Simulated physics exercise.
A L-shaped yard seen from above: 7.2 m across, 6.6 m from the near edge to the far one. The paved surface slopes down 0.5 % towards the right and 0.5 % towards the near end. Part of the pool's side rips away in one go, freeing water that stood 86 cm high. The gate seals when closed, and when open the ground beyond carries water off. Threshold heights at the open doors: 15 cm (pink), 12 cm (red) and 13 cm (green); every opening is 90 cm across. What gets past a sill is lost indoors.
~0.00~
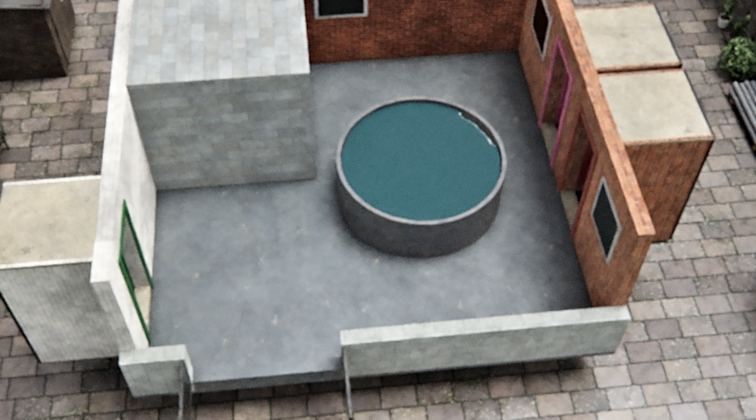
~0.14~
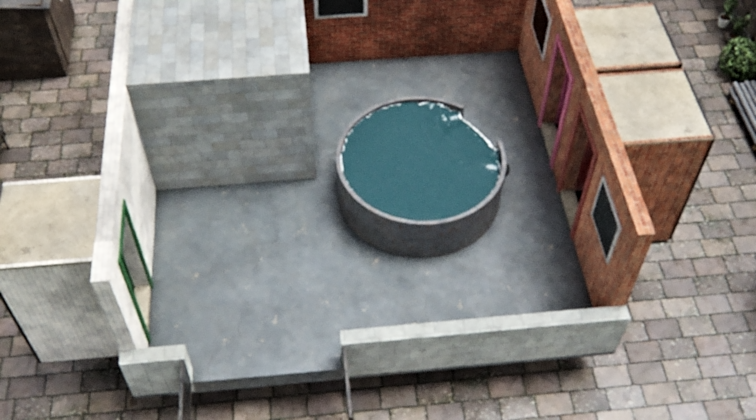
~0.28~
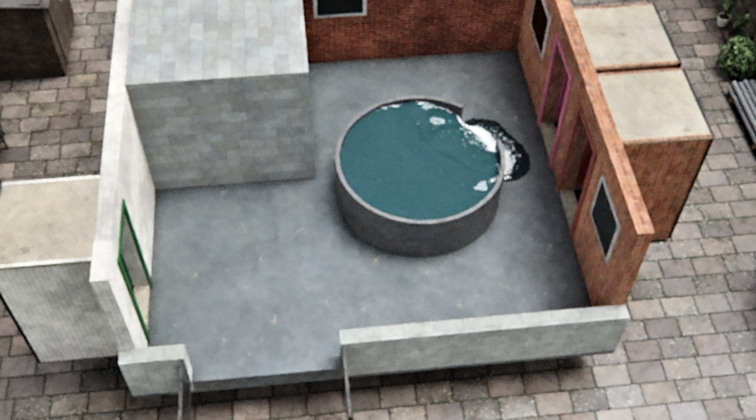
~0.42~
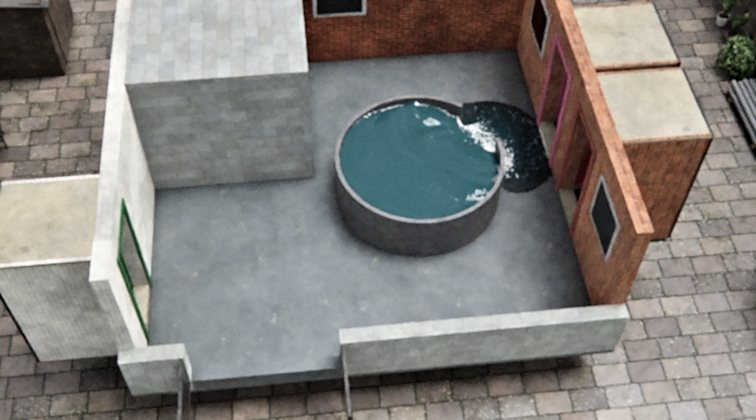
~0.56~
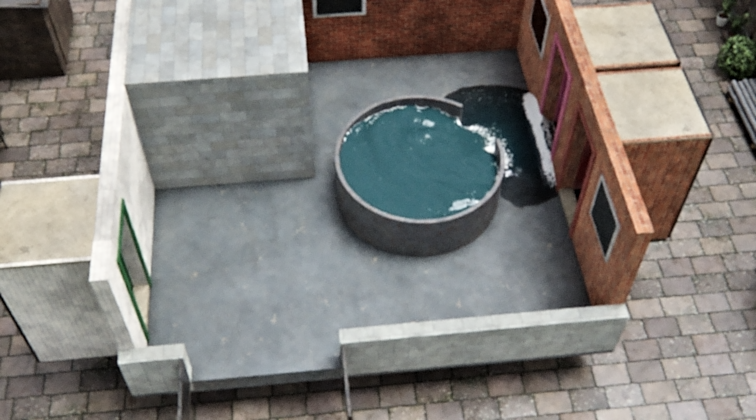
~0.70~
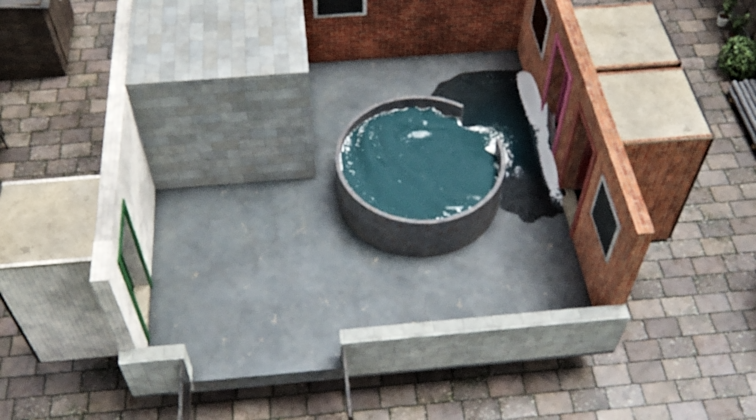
Walled yard from above, a round pool's side breaking open at the upper right, dark water spreading to the brick wall.
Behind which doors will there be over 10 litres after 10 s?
Within that time: At the pink door it passes the limit; at the red door it does not reach the limit; at the green door it keeps below the limit.
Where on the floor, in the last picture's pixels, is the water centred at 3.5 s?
Near (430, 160).
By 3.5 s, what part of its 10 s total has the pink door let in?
Some 65 per cent by then.
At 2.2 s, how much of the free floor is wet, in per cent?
About 35 per cent.
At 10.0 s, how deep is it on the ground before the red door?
Some 6.0 cm.
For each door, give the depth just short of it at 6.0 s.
Depths in cm: Pink 26, red 4, green 0.
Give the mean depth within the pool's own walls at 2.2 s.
Roughly 56 cm on average.
After 1.4 s water covers 20 % of the floor and is deepest (62 cm) near (513, 53); pink door 44 cm at the sill, 175 L in, red door 8 cm at the sill, 0 L in, green door not reached.
After 2.2 s water covers 35 % of the floor and is deepest (54 cm) near (515, 60); pink door 40 cm at the sill, 422 L in, red door 5 cm at the sill, 0 L in, green door not reached.
After 3.5 s water covers 50 % of the floor and is deepest (36 cm) near (535, 132); pink door 35 cm at the sill, 648 L in, red door 5 cm at the sill, 0 L in, green door not reached.
After 6.0 s water covers 85 % of the floor and is deepest (30 cm) near (345, 153); pink door 26 cm at the sill, 864 L in, red door 4 cm at the sill, 0 L in, green door not reached.
After 10.0 s water covers 95 % of the floor and is deepest (23 cm) near (516, 66); pink door 21 cm at the sill, 968 L in, red door 6 cm at the sill, 0 L in, green door 5 cm at the sill, 0 L in.
